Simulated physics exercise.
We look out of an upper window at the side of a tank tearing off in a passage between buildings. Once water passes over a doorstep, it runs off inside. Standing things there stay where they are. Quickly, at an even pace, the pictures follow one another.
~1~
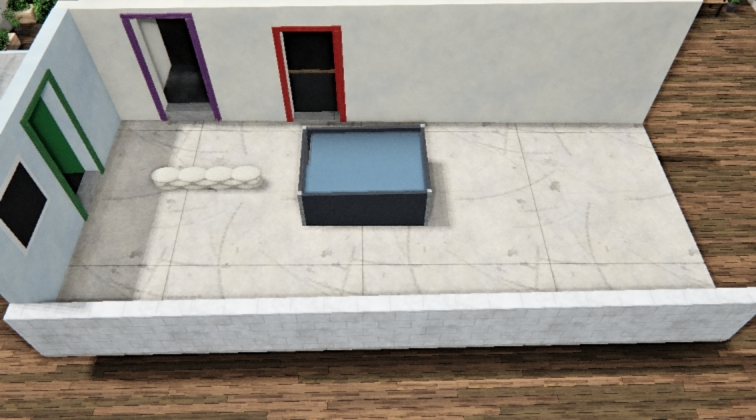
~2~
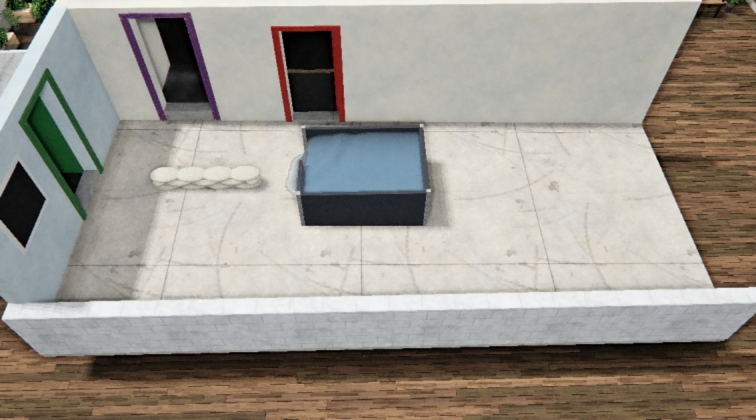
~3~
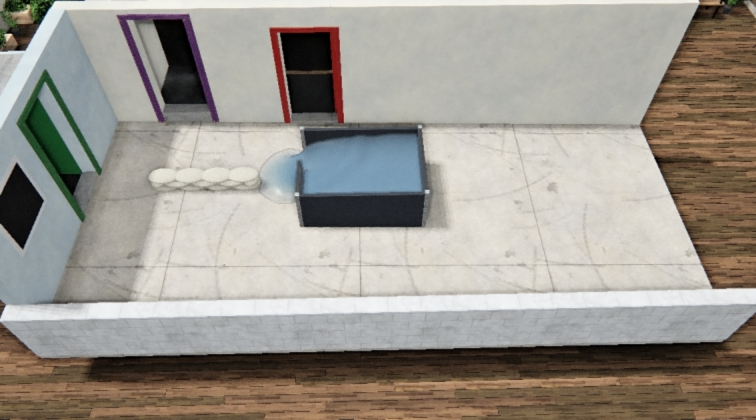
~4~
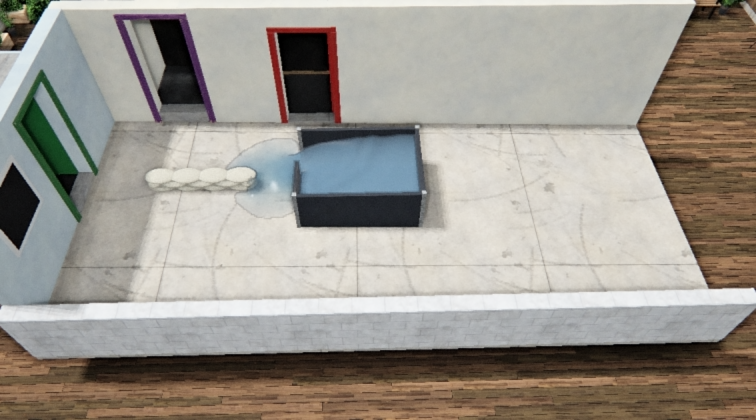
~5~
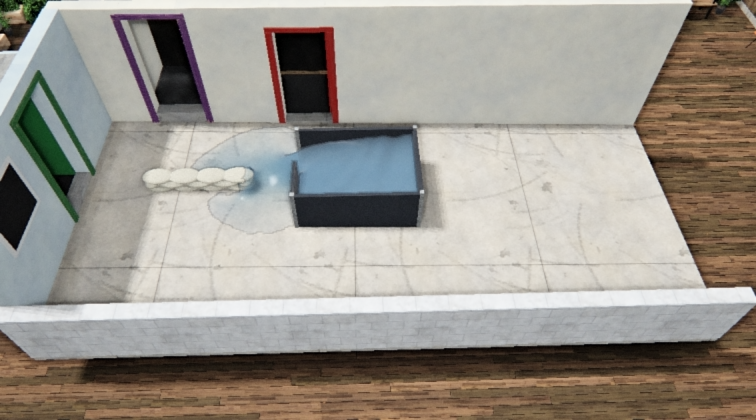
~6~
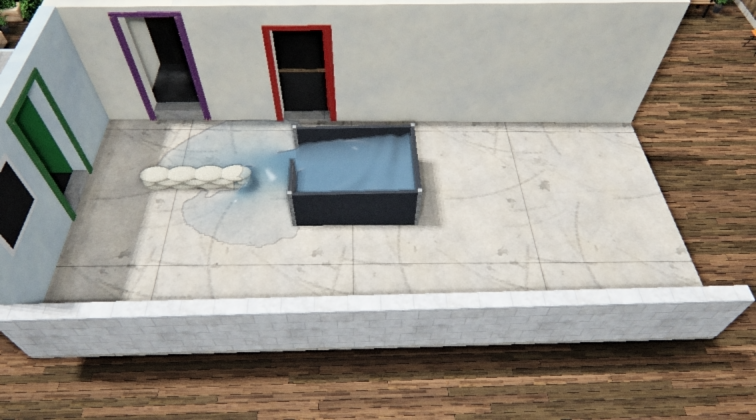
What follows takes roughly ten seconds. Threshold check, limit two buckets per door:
The purple door will allow in no excess. The green door will allow in no excess. The red door will allow in an excess.
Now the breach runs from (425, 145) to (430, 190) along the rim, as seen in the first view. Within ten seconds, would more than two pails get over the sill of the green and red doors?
For the green door, it sits short of it; for the red door, it sits short of it.
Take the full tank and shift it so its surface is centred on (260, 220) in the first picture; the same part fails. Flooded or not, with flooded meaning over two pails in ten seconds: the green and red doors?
The green door exceeds the limit, and the red door stays within the limit.
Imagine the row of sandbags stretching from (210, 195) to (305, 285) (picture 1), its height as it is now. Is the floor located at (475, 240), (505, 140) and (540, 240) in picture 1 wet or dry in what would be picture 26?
Reading the three places in turn gives bare, bare, bare.
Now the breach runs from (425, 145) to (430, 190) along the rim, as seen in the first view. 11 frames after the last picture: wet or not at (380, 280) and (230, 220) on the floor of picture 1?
Point one not reached; point two not reached.
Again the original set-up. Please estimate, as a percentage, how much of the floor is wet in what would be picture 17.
30 %, roughly.
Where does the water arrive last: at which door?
That would be the one in green.
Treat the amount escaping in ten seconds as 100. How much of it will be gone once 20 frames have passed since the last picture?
About 5 per cent.
A moment on, water covers 20 % of the floor; the purple door wet at the sill, nothing in, the green door not reached, the red door under two buckets in.
Next, water covers 30 % of the floor; the purple door wet at the sill, nothing in, the green door wet at the sill, nothing in, the red door under two buckets in.
Then, water covers 40 % of the floor; the purple door wet at the sill, nothing in, the green door under two buckets in, the red door under two buckets in.
Later, water covers 55 % of the floor; the purple door wet at the sill, nothing in, the green door under two buckets in, the red door under two buckets in.
In the end, water covers 90 % of the floor; the purple door wet at the sill, nothing in, the green door under two buckets in, the red door over two buckets in.
